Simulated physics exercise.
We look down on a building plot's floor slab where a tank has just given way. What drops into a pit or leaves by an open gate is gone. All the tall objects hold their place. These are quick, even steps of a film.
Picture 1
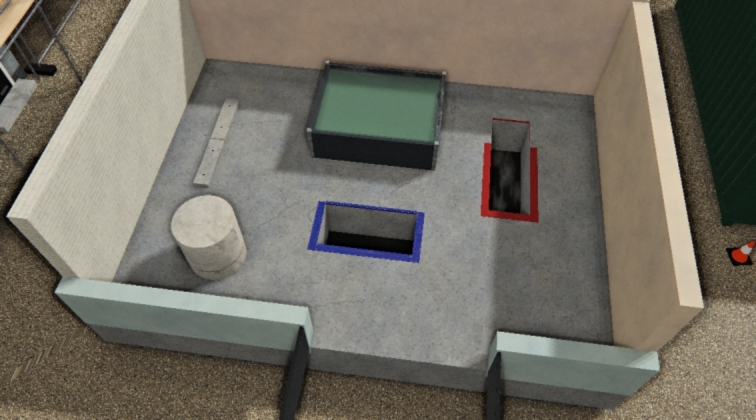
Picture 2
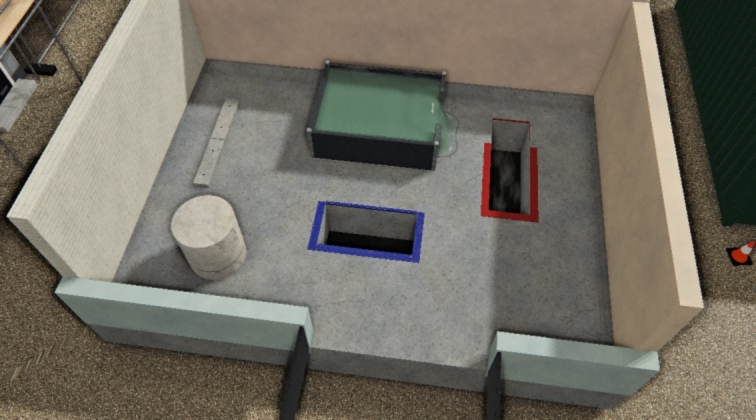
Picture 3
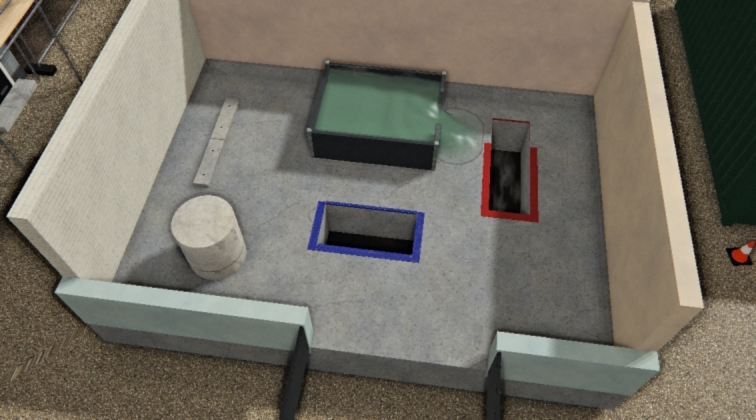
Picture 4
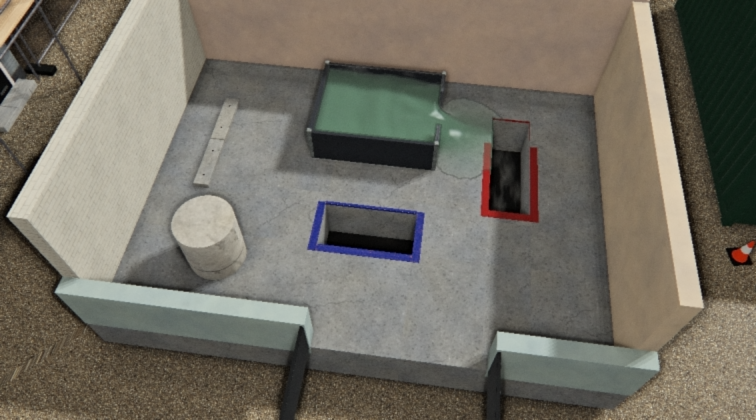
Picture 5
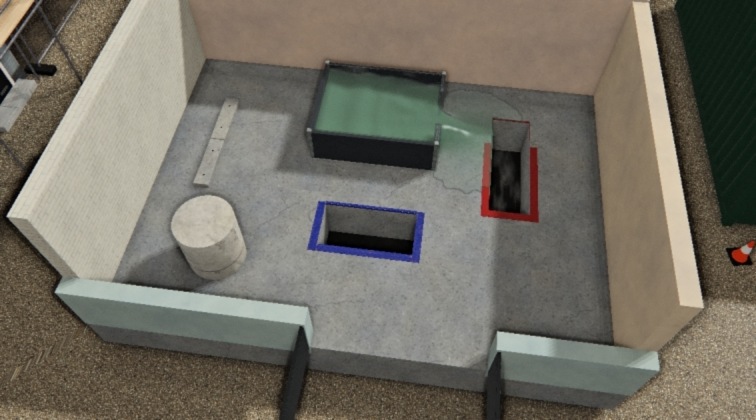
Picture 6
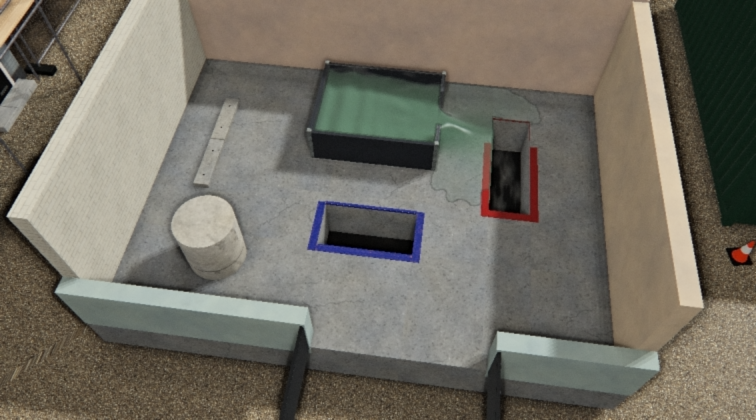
The footage shows a walled concrete slab where a tank of still green water starts leaking from its right side, the water spreading rightward across the floor to the red-edged pit and past its upper end.
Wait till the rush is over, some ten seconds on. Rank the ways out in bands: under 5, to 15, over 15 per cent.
The gate takes under 5 %; the red pit takes over 15 %; the blue pit takes under 5 %.
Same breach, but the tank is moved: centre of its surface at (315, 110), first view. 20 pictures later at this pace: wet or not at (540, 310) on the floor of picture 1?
Answer: Covered.
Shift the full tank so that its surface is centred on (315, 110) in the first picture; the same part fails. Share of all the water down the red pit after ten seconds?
Per cent: Red 50.
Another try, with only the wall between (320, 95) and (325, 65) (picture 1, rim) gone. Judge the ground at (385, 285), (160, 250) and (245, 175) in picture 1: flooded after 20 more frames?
One after the other: Not flooded, flooded, flooded.
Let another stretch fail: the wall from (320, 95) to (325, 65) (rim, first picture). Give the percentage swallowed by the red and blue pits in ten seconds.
Parts in a hundred: Red 2, blue 8.
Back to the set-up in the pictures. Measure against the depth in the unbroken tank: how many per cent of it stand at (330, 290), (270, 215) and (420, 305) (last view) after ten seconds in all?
Roughly 0, 0 and 2 per cent, in turn.
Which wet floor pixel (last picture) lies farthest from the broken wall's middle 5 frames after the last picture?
I would point to (588, 102).
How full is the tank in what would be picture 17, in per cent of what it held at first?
I make it 58 per cent.
A moment on, water covers 10 % of the floor; the gate 0 %, the red pit 15 %, the blue pit 0 %.
Next, water covers 10 % of the floor; the gate 0 %, the red pit 28 %, the blue pit 0 %.
Then, water covers 15 % of the floor; the gate 0 %, the red pit 40 %, the blue pit 0 %.
Later, water covers 25 % of the floor; the gate 0 %, the red pit 56 %, the blue pit 0 %.
In the end, water covers 25 % of the floor; the gate 1 %, the red pit 67 %, the blue pit 0 %.
